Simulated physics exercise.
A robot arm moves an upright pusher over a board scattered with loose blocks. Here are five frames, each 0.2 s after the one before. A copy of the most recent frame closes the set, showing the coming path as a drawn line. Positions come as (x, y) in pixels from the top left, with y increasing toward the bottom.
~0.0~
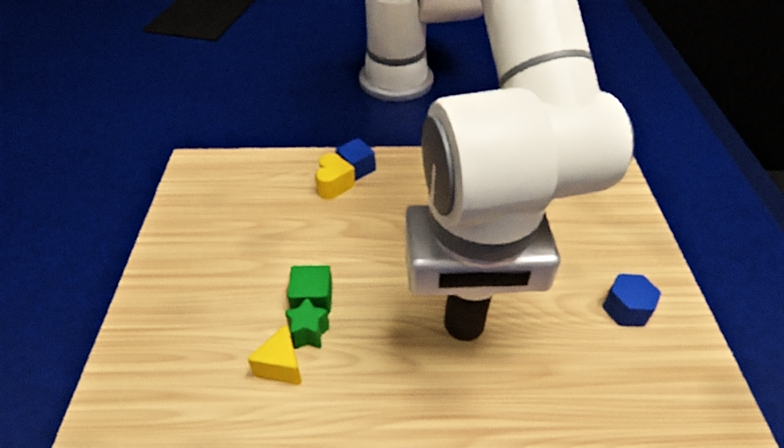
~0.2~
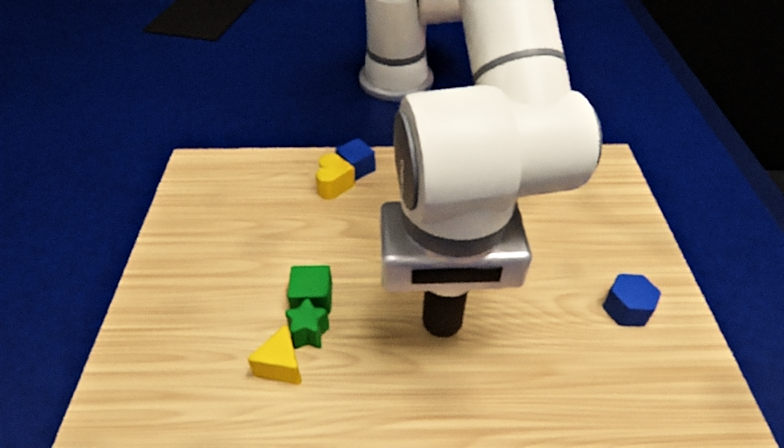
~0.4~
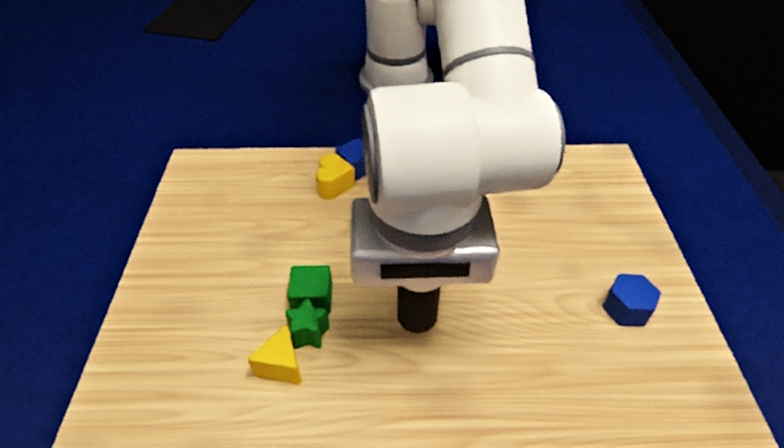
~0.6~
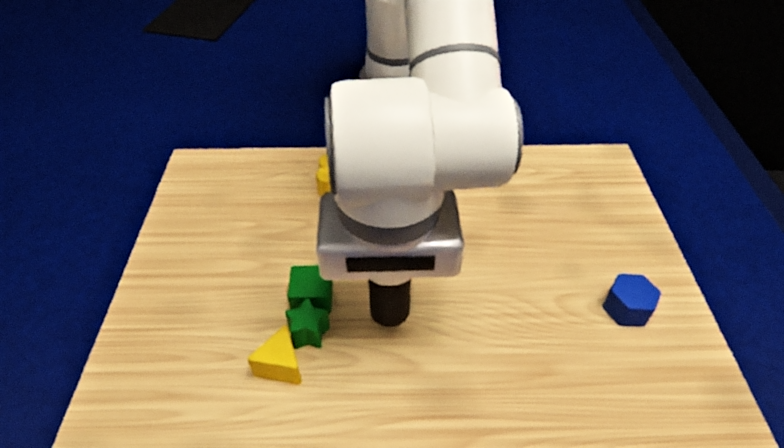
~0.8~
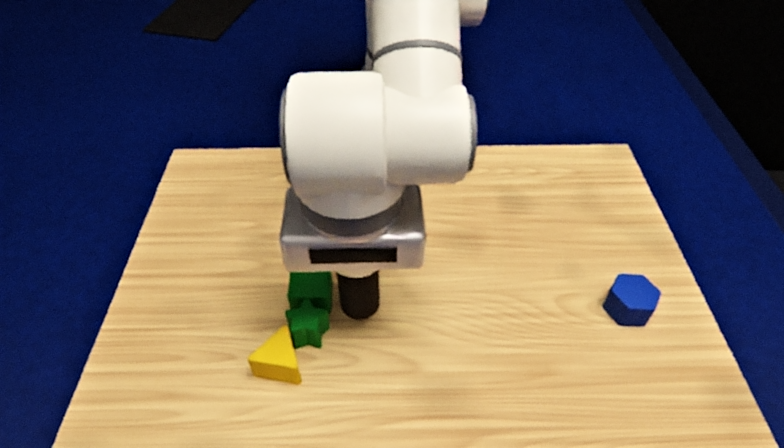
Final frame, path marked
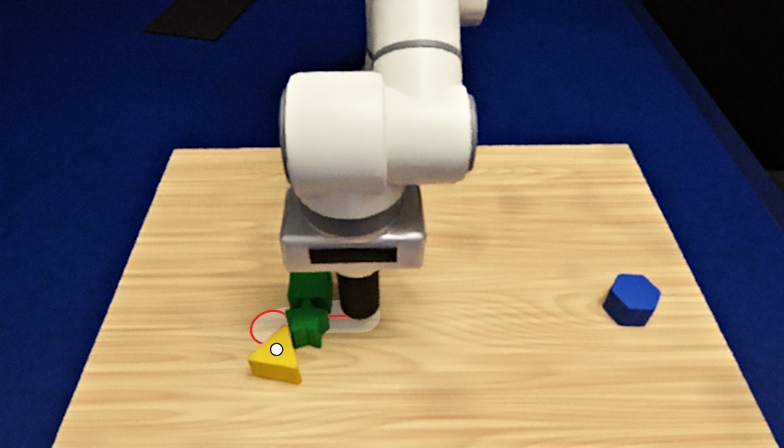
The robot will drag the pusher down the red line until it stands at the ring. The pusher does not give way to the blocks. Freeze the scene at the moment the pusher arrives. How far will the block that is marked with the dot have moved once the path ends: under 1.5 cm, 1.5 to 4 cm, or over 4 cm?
Shift of 1.5 to 4 cm.
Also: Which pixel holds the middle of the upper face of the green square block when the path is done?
It is at (281, 272).
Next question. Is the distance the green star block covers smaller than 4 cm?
It seems not.
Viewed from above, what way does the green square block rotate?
Twists clockwise.
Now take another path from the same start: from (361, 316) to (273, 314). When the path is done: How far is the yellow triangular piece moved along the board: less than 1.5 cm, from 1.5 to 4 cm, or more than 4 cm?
Travels 1.5 to 4 cm.
Drawn move, from (361, 316) over (316, 318) to (271, 327); the dot is on the yellow triangular piece.
On the path given first. Halfway along, pusher (313, 305); yellow triangular piece (262, 357), turned 40° anticlockwise; green star block (275, 321), turned 10° anticlockwise; green square block (291, 274), turned 40° clockwise.
At the end, pusher (267, 315); yellow triangular piece (251, 362), turned 80° anticlockwise; green star block (229, 335), turned 25° anticlockwise; green square block (281, 272), turned 70° clockwise.
